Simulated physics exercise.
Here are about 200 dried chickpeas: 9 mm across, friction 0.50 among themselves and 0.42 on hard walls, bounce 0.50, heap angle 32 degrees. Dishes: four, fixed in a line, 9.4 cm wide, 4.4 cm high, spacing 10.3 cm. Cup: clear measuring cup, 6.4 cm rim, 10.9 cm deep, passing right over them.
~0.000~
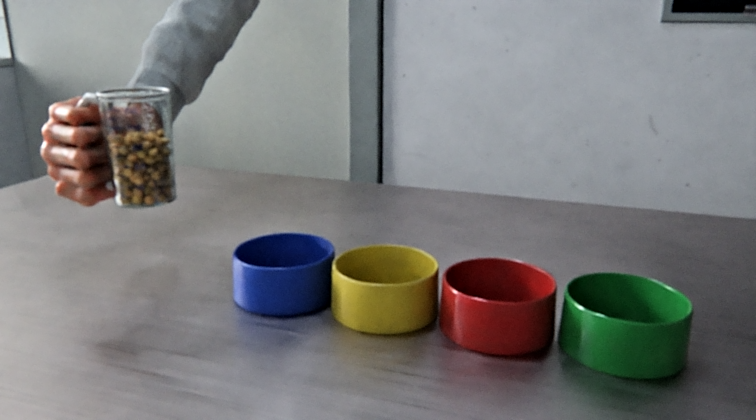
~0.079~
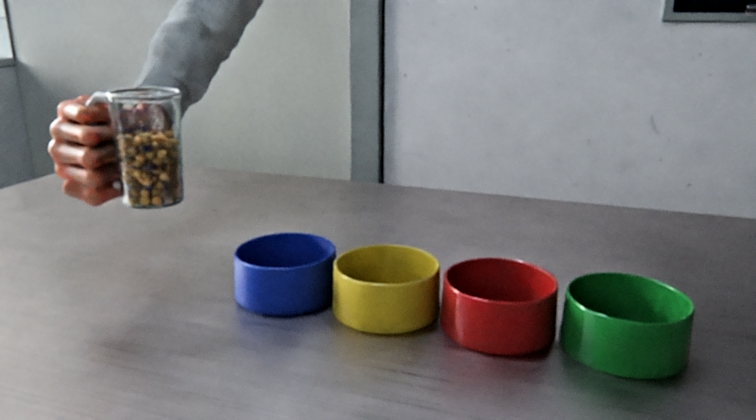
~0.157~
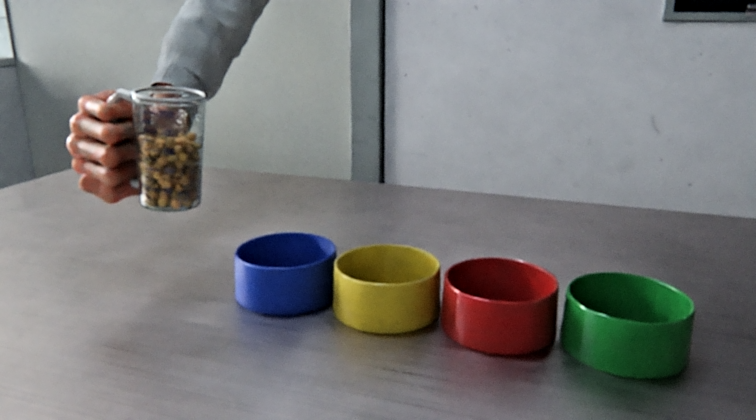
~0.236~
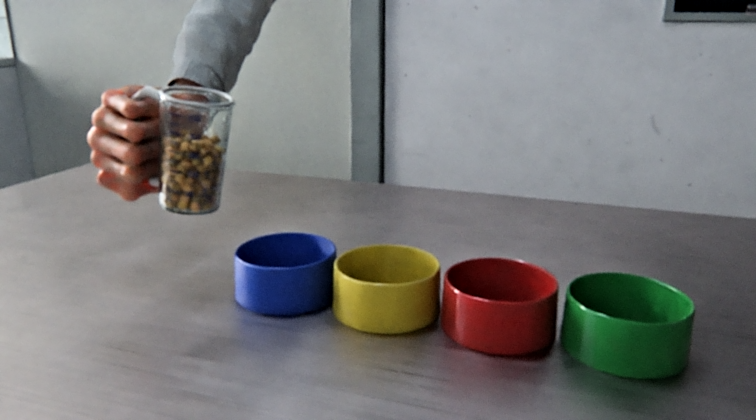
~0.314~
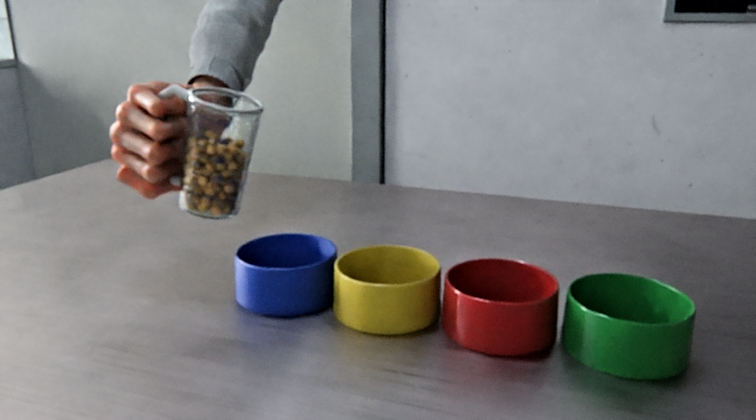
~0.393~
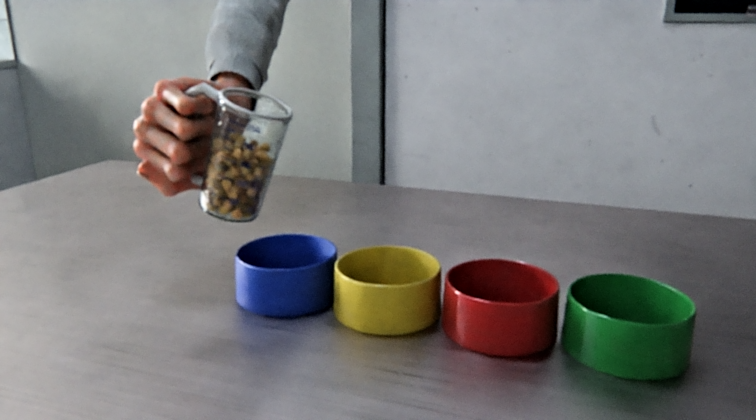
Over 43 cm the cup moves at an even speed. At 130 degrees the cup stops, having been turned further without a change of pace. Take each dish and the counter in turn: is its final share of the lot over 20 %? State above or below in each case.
In each case: Red below, blue below, green above, yellow below, counter below.
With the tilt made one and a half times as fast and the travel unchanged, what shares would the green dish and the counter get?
In that case I'd put green at 80 and the counter at 20.
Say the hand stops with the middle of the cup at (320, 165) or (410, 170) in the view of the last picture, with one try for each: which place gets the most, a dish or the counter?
Try 1 - yellow; try 2 - red.
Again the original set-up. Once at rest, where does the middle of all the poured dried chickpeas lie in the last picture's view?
Somewhere around (638, 326) in the final frame.
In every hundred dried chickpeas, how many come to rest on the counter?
Roughly 0 in a hundred.
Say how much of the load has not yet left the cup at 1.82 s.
Around 100 percent.
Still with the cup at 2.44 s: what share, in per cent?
My guess is near 0 per cent.
After 1.25 s, tilt 71 degrees; cup holds 100 %.
Then, at 1.82 s, tilt 105 degrees; cup holds 100 %.
After 2.44 s, tilt 130 degrees; cup holds 0 %, green 100 %.
In the end, at 2.9 s, red 0 %, blue 0 %, green 100 %, yellow 0 %, counter 0 %.
